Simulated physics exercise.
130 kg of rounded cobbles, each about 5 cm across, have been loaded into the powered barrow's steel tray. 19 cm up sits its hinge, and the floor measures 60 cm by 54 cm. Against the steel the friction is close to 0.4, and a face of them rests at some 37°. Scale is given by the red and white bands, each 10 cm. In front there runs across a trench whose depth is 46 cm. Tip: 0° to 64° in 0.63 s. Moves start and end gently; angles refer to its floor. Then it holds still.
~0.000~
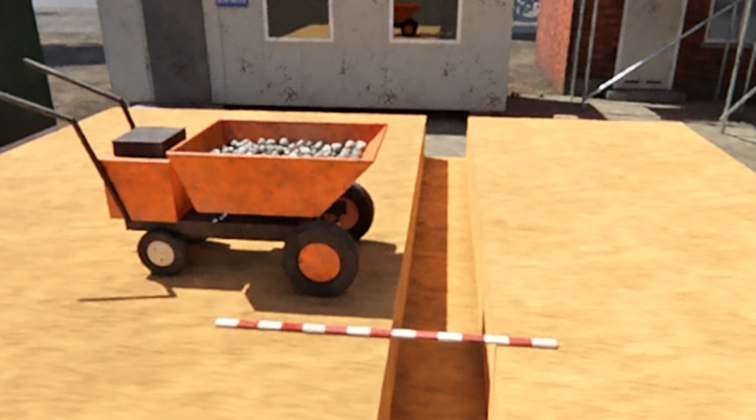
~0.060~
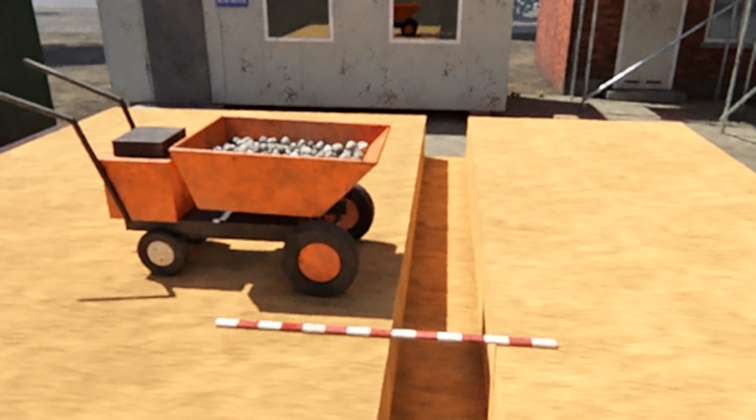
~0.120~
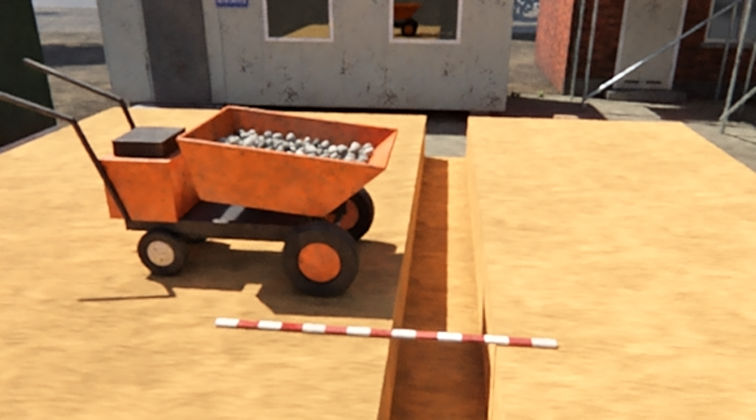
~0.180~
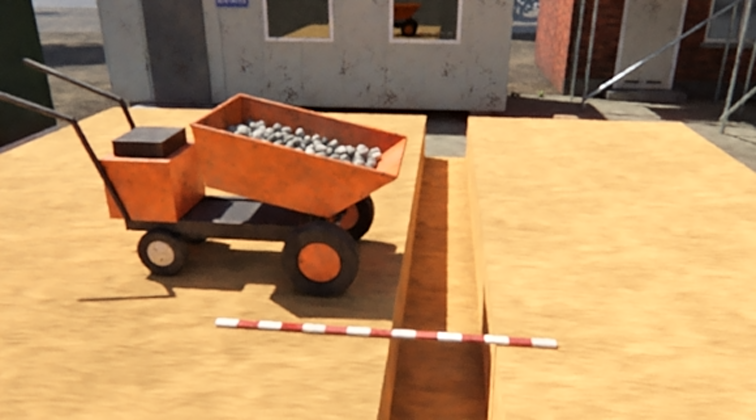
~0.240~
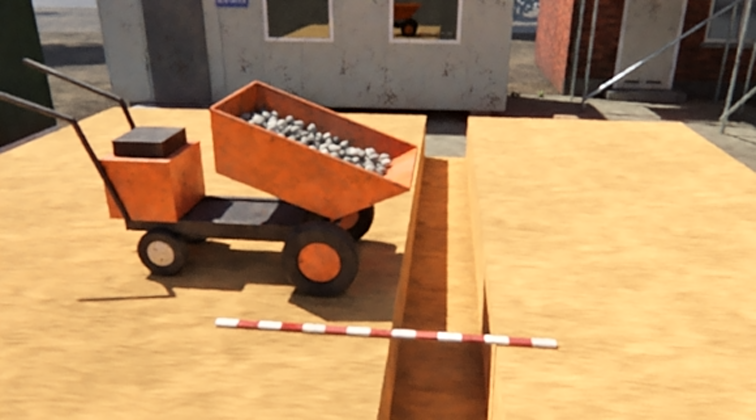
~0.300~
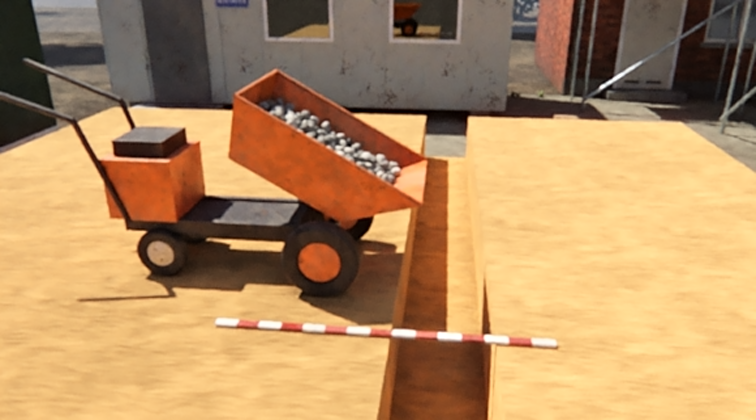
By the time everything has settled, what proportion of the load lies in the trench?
About 63 percent of the load.
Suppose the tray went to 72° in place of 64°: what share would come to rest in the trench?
About 70%.
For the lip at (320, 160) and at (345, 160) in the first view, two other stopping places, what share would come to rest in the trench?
First place: Near 100%; second place: Near 90%.
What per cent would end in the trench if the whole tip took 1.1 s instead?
That works out at about 80 in a hundred.
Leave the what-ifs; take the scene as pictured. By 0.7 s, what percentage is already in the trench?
About 5%.
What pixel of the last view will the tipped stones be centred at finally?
Their centre sits close to (472, 329).
After 0.5 s the floor is at 54°; 100 % in the tray; the foremost stones are at (412, 220).
After 0.7 s the floor is at 64°; 93 % in the tray, 7 % in the trench; the foremost stones are at (479, 256).
After 1.1 s the floor is at 64°; 34 % in the tray, 31 % in the trench, 35 % past the trench; the foremost stones are at (614, 284).
After 3.0 s the floor is at 64°; 0 % in the tray, 63 % in the trench, 37 % past the trench; the foremost stones are past the picture's edge.
